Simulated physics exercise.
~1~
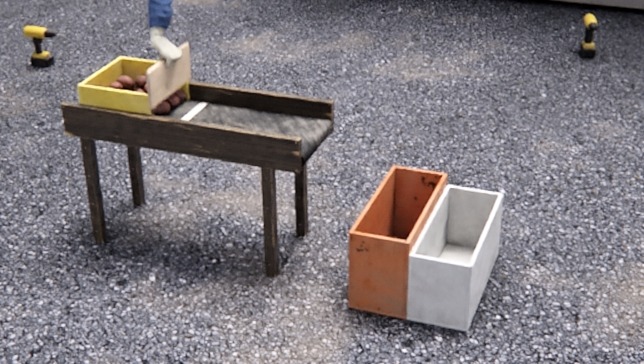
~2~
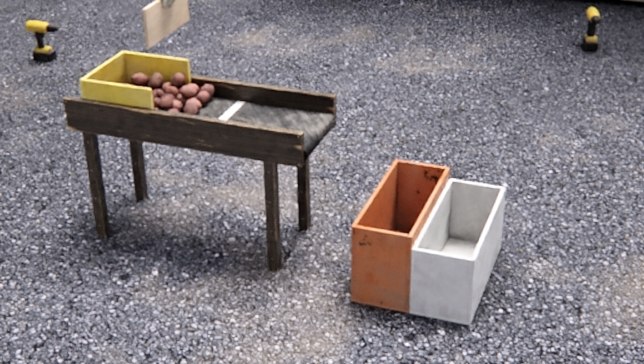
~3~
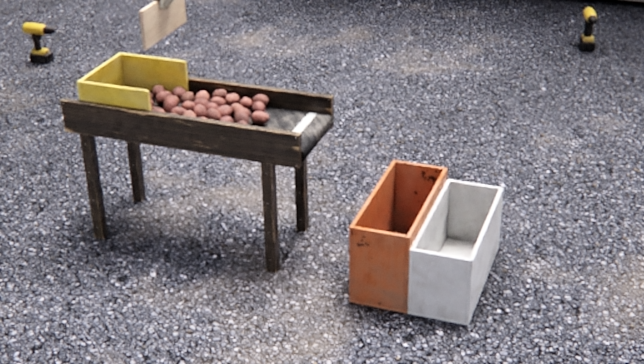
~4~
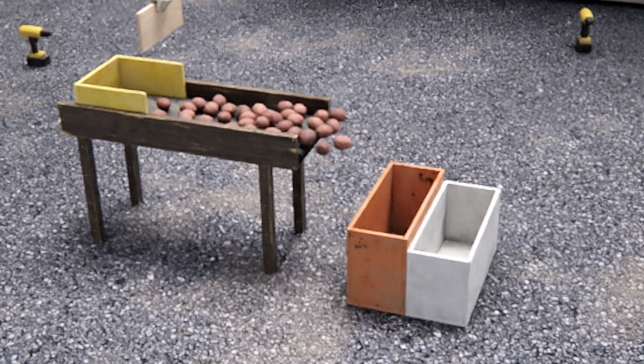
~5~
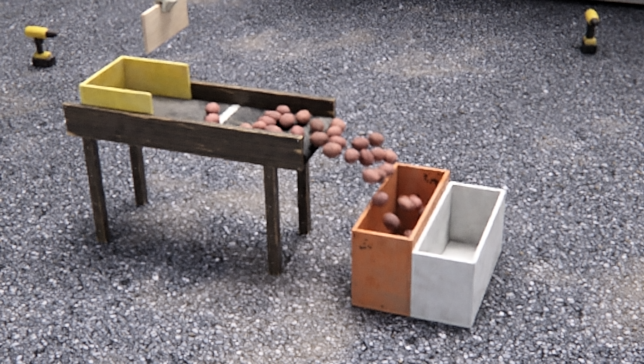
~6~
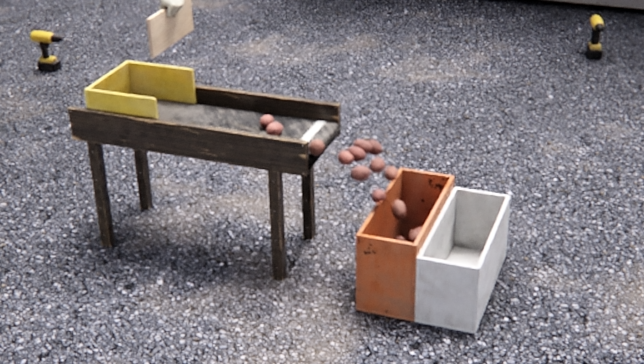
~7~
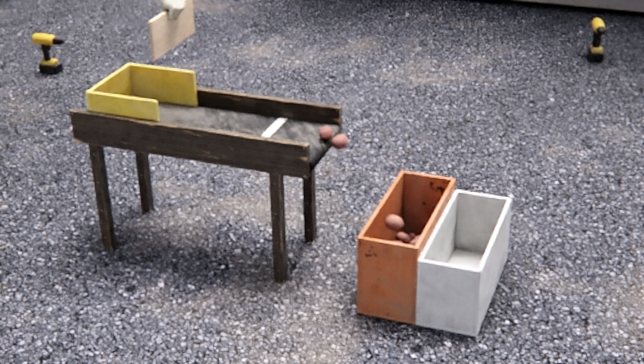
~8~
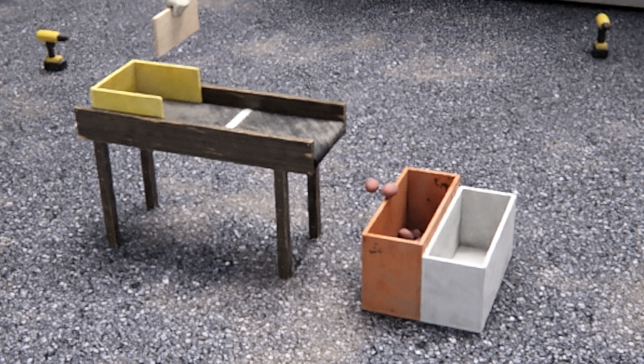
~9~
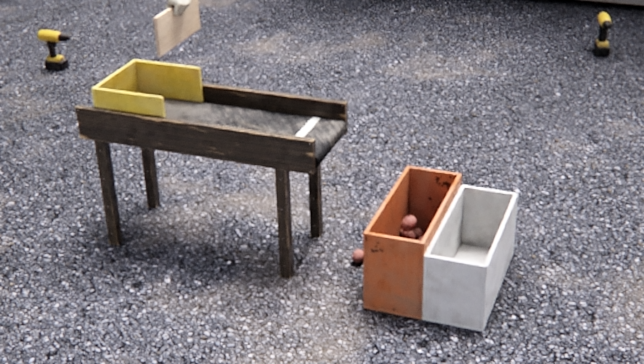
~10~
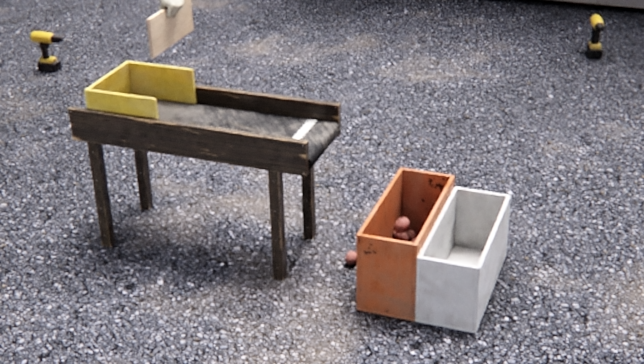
Red potatoes riding a belt from a yellow pen after a hand lifts the gate, nearly all dropping into an orange tub.
